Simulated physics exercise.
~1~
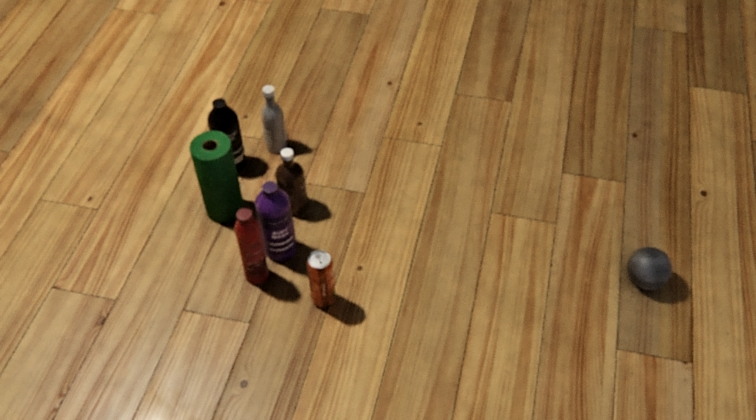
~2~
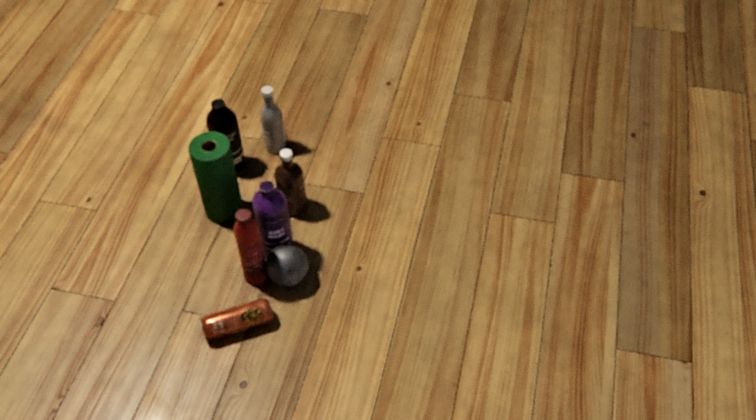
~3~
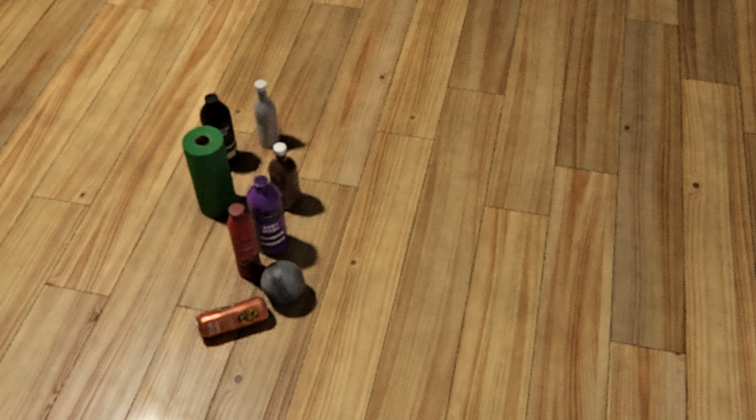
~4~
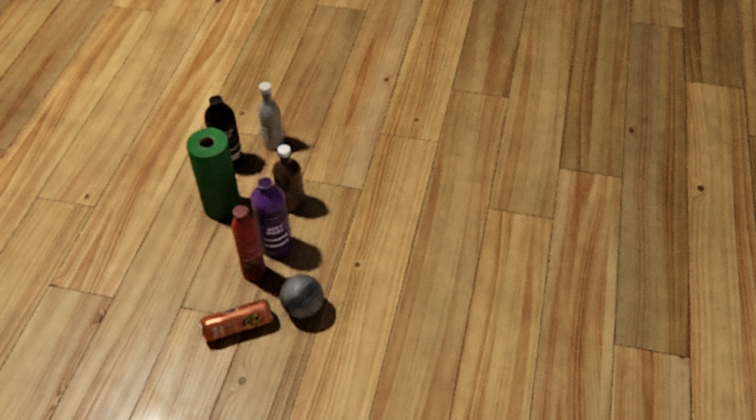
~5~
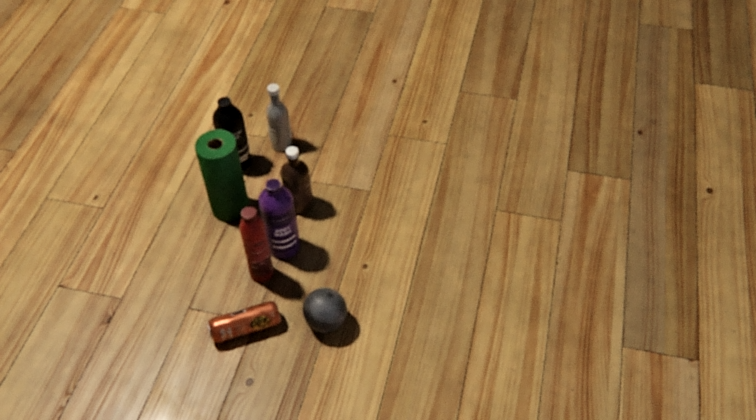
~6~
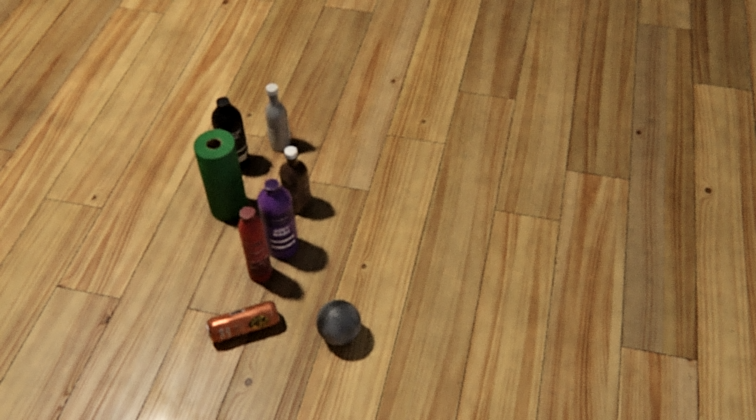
A grey ball rolls left across a wooden floor toward a cluster of bottles, a green roll and an orange can, and the can topples onto its side. The ball then drifts slowly down and to the right, ending near the fallen can while the others remain standing.
